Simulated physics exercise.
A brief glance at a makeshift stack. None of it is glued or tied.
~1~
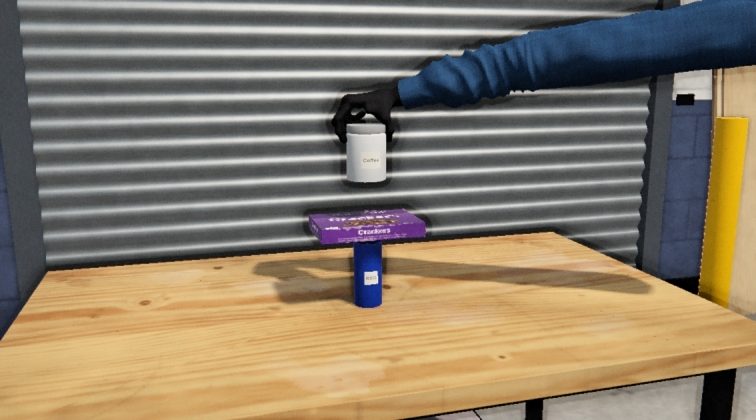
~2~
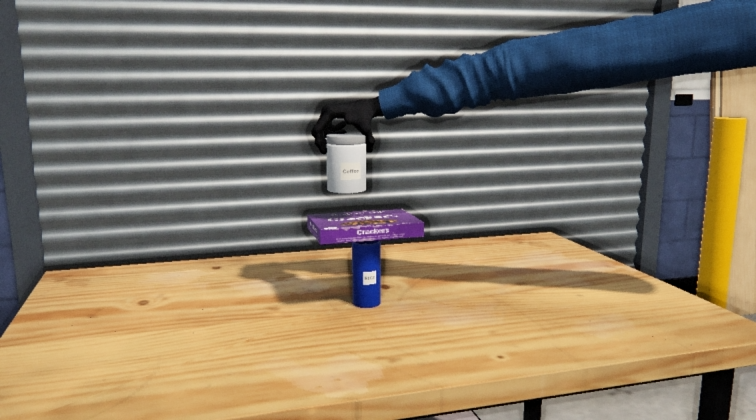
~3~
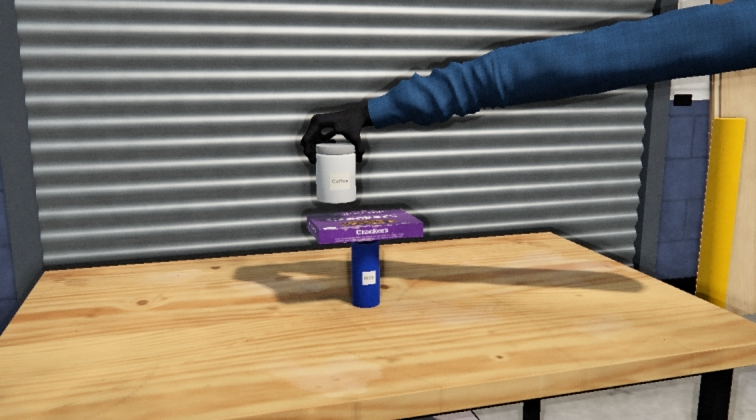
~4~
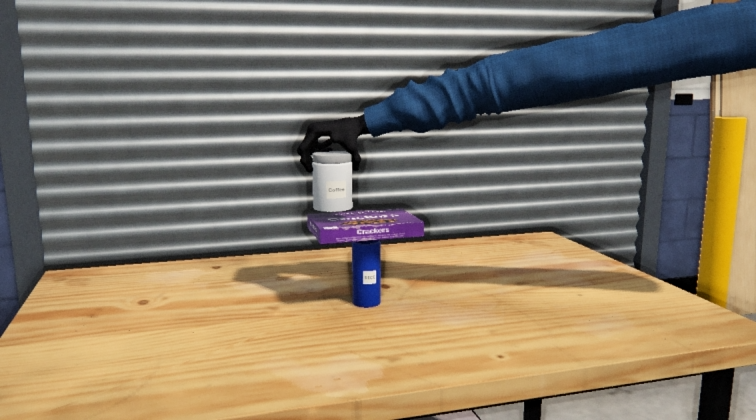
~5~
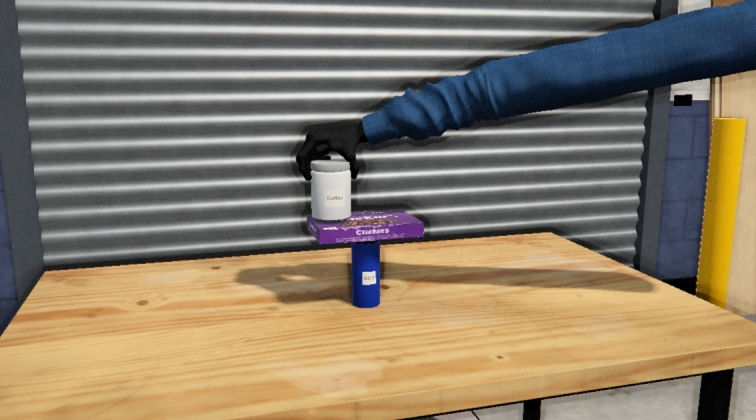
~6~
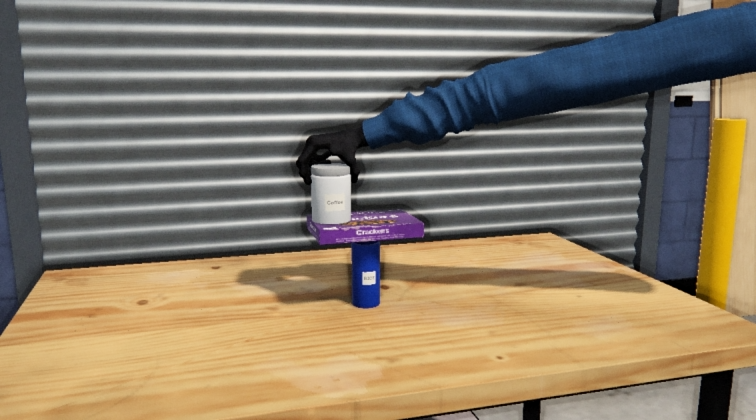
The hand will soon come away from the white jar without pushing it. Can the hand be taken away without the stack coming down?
No.
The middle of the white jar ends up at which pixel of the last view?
The object finishes somewhere near (276, 295).
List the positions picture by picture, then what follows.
Coming down; white jar (366, 152); blue jar (368, 269), in the first picture.
Coming down; white jar (346, 162); blue jar (366, 269), in the second picture.
Coming down; white jar (336, 172); blue jar (366, 269), in the third picture.
Coming down; white jar (333, 181); blue jar (366, 268), in the fourth picture.
Coming down; white jar (331, 189); blue jar (366, 269), in the fifth picture.
In place under the hand; white jar (331, 193); blue jar (366, 269), in the sixth picture.
Then, 0.40 s after the last picture, white jar now fallen; purple packet tipped 48° from how it was.
Then, 0.60 s after the last picture, purple packet now fallen.
Then, 0.80 s after the last picture, things are still on the move.
By the end, fallen, purple packet and white jar; blue jar in place. Seen from the same camera at the end, white jar near (276, 295). The stack loses its balance.
